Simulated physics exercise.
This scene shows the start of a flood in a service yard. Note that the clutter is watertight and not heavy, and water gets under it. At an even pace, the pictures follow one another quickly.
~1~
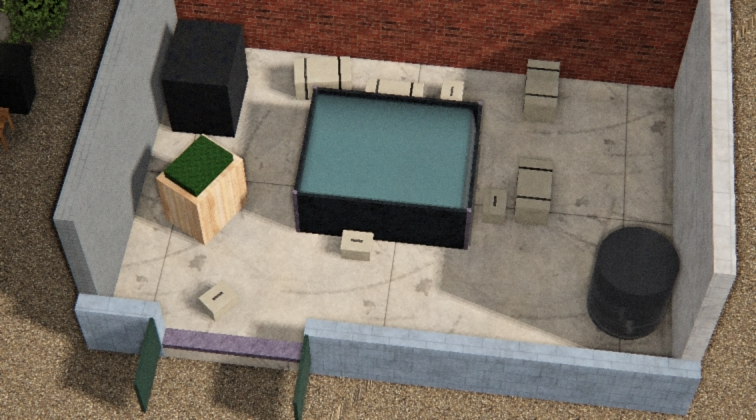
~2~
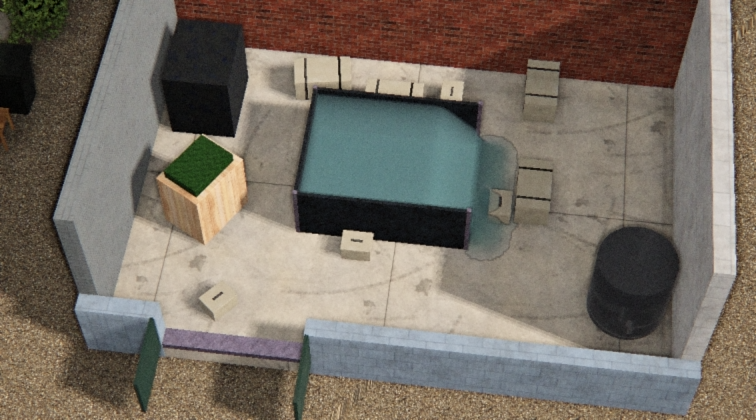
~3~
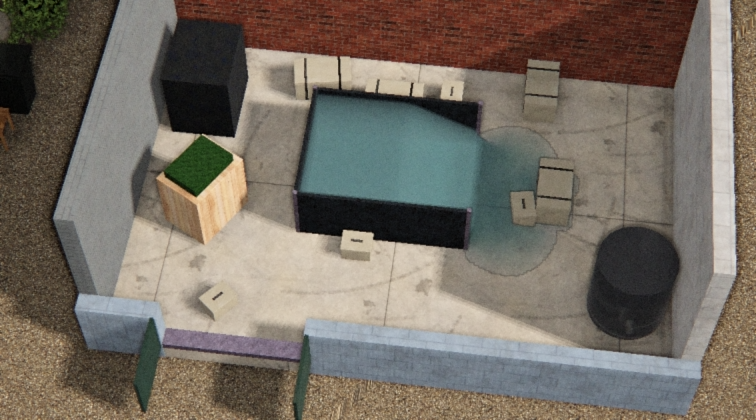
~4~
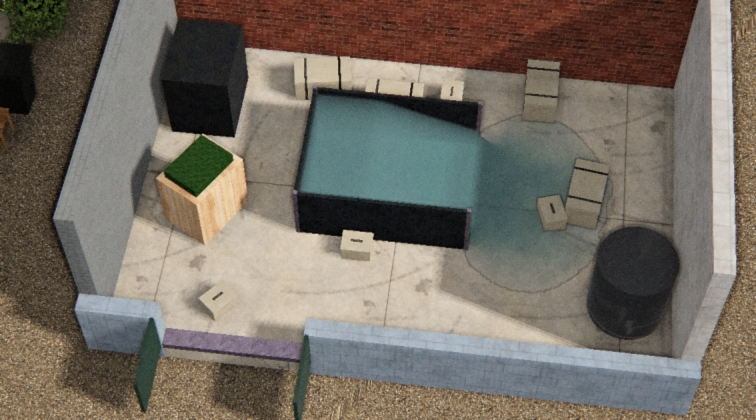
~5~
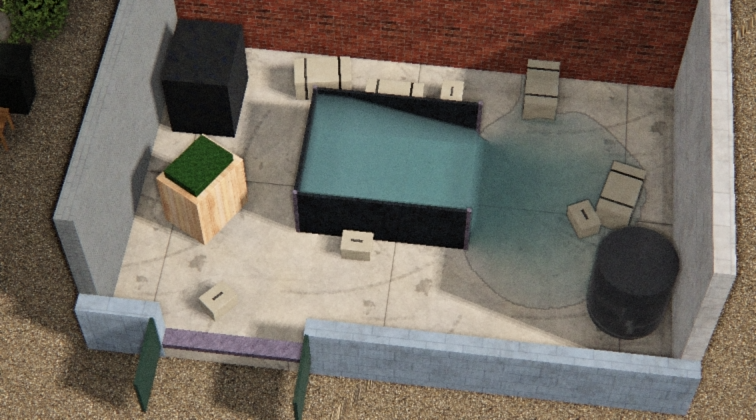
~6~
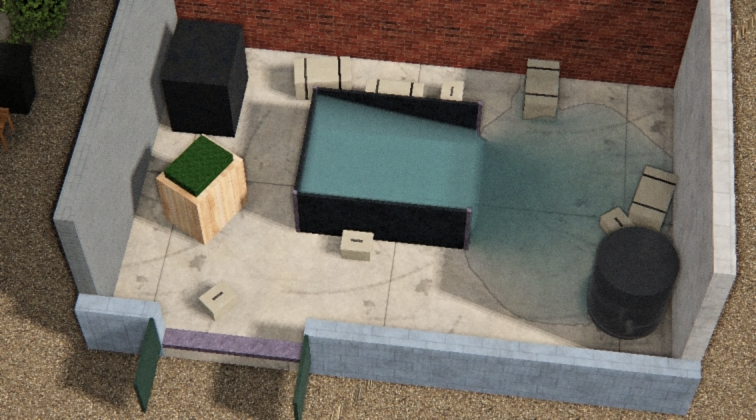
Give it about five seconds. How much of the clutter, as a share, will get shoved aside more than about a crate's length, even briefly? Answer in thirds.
Two thirds or more.
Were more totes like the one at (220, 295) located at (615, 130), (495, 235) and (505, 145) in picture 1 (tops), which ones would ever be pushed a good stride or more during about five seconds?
One by one: Knocked well away; knocked well away; knocked well away.
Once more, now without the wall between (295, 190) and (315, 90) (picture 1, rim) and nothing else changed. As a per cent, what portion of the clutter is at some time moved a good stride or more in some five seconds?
By my reckoning, around 60 percent.
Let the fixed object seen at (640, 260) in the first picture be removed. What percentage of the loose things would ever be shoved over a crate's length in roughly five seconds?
Near 100 in a hundred.
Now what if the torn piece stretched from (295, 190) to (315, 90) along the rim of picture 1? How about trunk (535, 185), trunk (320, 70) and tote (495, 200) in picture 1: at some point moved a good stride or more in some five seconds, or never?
Here is how they go, in order: Fails to go that far, dislodged that far, and fails to go that far.
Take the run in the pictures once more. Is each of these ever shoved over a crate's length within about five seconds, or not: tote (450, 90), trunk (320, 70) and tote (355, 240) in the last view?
The first one traveled far, the second traveled far and the third stayed within range.
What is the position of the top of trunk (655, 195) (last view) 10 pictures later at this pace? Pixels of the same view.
Roughly at pixel (666, 171).
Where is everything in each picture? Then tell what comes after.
In the first frame, a tote at (495, 202) rests on the ground; a trunk at (535, 184), on the bottom; 0 of 8 have shifted.
In the second frame, a tote at (500, 202) rests on the ground, close to its start; a trunk at (535, 184) rests on the ground; 1 of 8 have shifted.
In the third frame, a tote at (524, 204) rests on the ground, a stride from its start; a trunk at (556, 183), on the bottom, close to its start; 2 of 8 have shifted.
In the fourth frame, a tote at (553, 209) rests on the ground, a stride from its start; a trunk at (588, 185), on the bottom, a stride from its start; 2 of 8 have shifted.
In the fifth frame, a tote at (585, 215) rests on the ground, a stride from its start; a trunk at (622, 189) rests on the ground, a stride from its start; 2 of 8 have shifted.
In the sixth frame, a tote at (619, 222) rests on the ground, far from its start; a trunk at (654, 193), on the bottom, far from its start; 2 of 8 have shifted.
A moment on, 2 of 8 are well off their spots; 2 afloat.
Next, 2 of 8 are well off their spots; 2 afloat.
Later, 4 of 8 are well off their spots; 3 afloat.
In the end, 6 of 8 are well off their spots, and 6 have been at some point; 6 afloat.
